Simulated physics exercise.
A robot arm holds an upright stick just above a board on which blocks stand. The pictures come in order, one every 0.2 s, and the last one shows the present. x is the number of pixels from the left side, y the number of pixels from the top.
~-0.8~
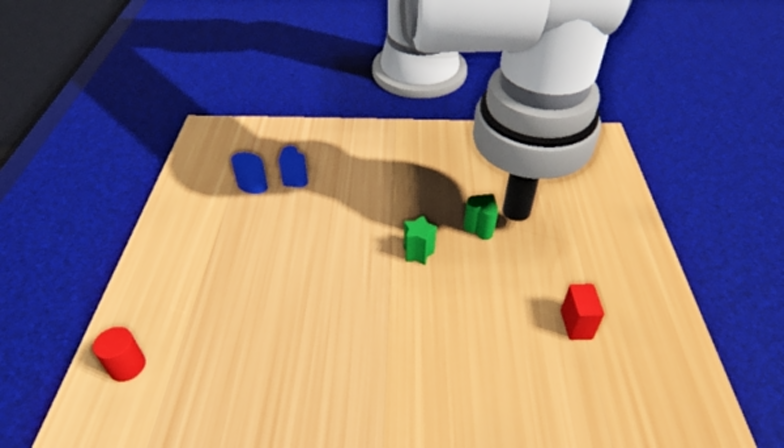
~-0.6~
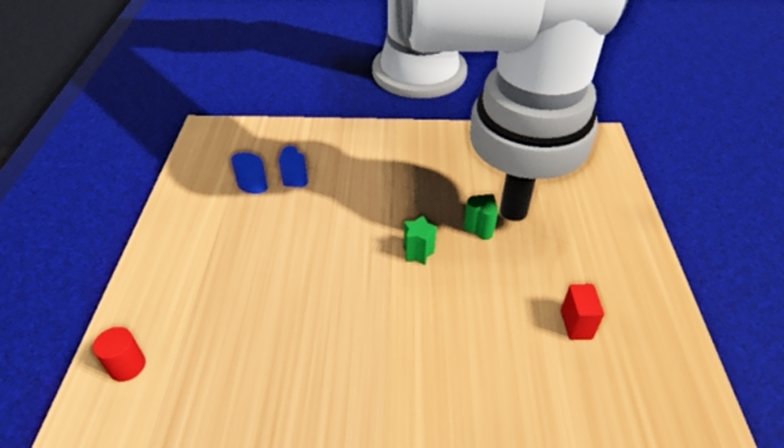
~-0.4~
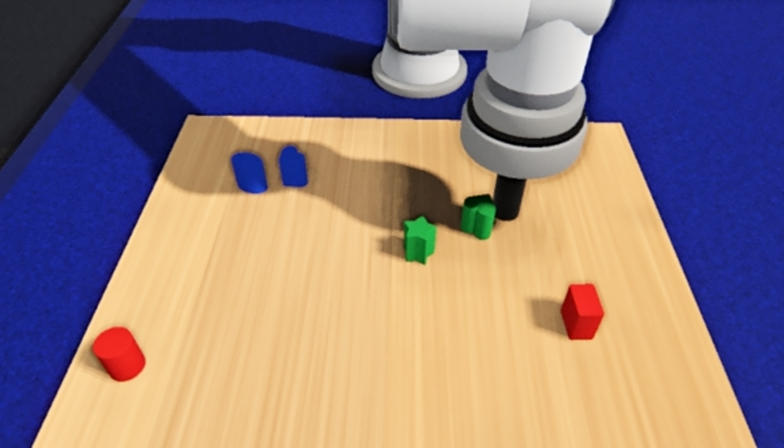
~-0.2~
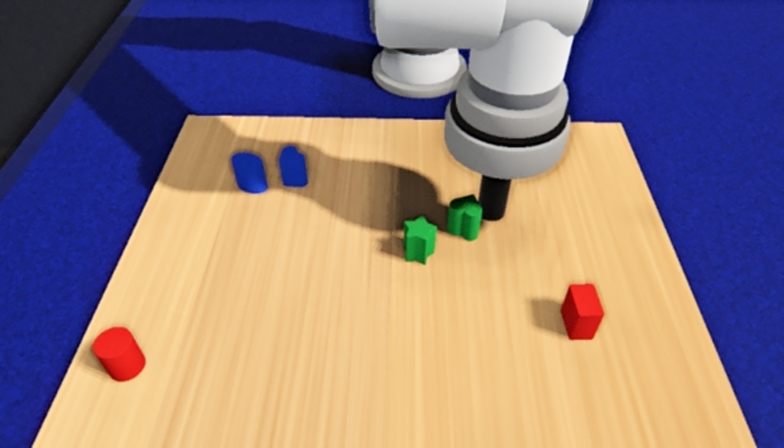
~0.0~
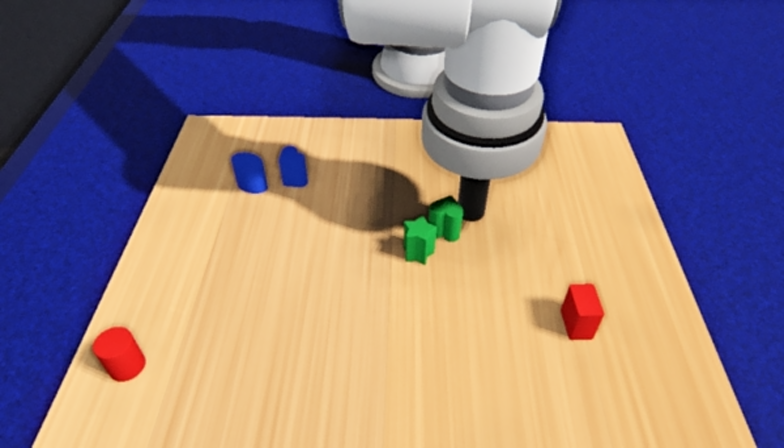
Robot arm with a black stick pushing a green block left across a wooden board until it sits beside a green star.
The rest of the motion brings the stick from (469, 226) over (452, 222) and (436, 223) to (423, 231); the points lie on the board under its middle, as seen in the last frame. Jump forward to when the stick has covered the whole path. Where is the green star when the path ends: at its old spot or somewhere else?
That block will leave its spot.
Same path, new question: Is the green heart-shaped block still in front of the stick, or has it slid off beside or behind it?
Pushed ahead.
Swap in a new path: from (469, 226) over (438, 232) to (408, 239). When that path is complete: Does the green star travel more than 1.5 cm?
I expect so.
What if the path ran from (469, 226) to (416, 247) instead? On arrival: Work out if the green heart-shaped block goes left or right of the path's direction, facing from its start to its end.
It is displaced to the right.
The first path, step by step. Halfway along, stick (444, 207); green heart-shaped block (425, 207), turned 25° anticlockwise.
At the end, stick (424, 217); green star (412, 234), turned 45° anticlockwise; green heart-shaped block (403, 216), turned 15° anticlockwise.
